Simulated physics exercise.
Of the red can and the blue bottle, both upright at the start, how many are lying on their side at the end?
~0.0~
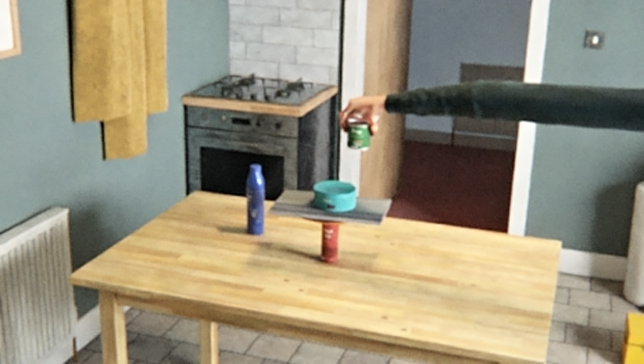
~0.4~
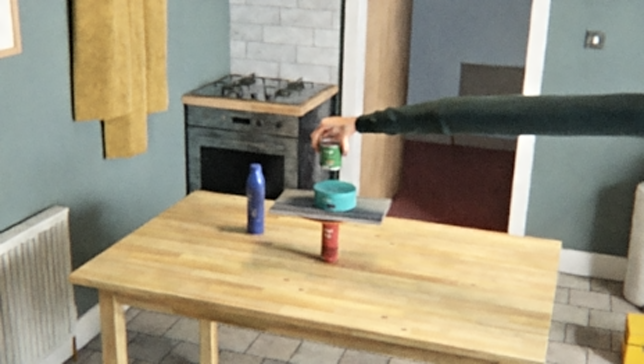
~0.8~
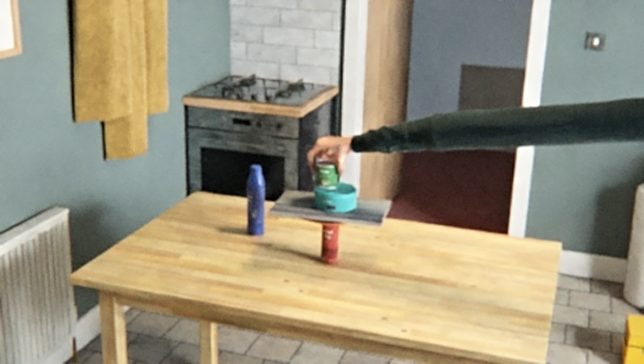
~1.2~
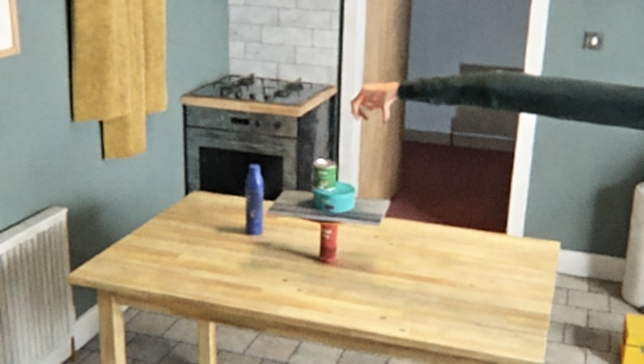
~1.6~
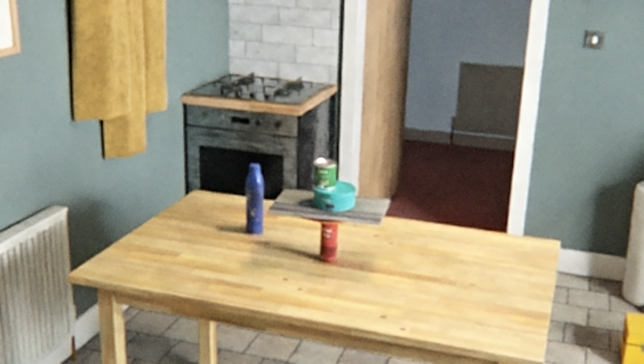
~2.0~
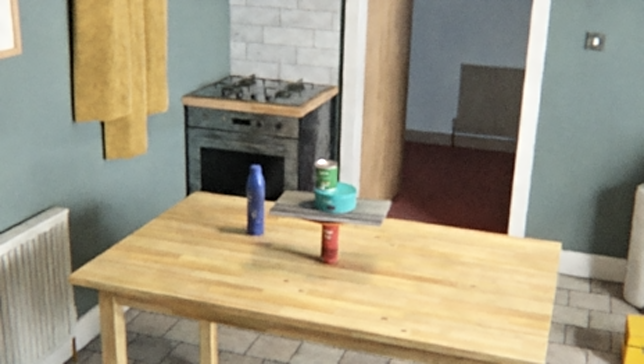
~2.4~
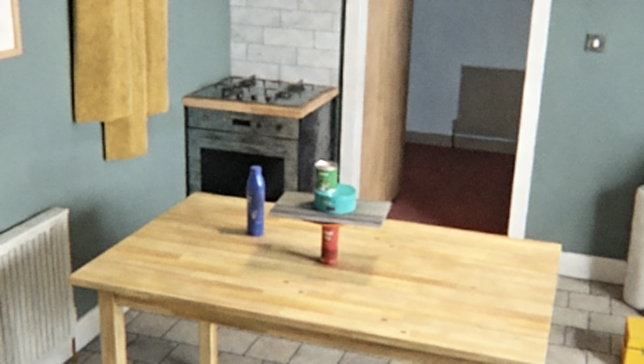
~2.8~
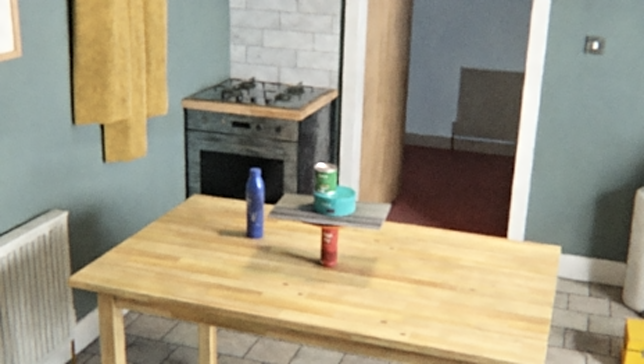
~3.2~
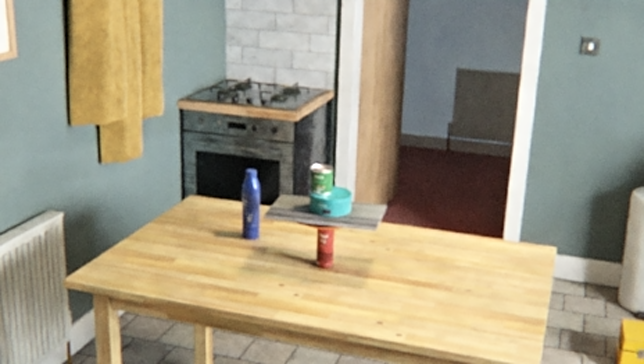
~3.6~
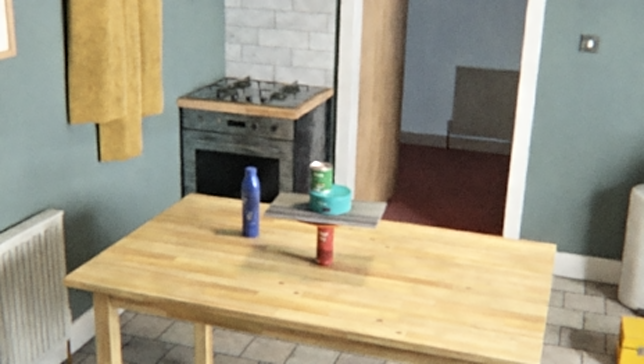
None of them are. The red can and the blue bottle are both still standing upright at the end.
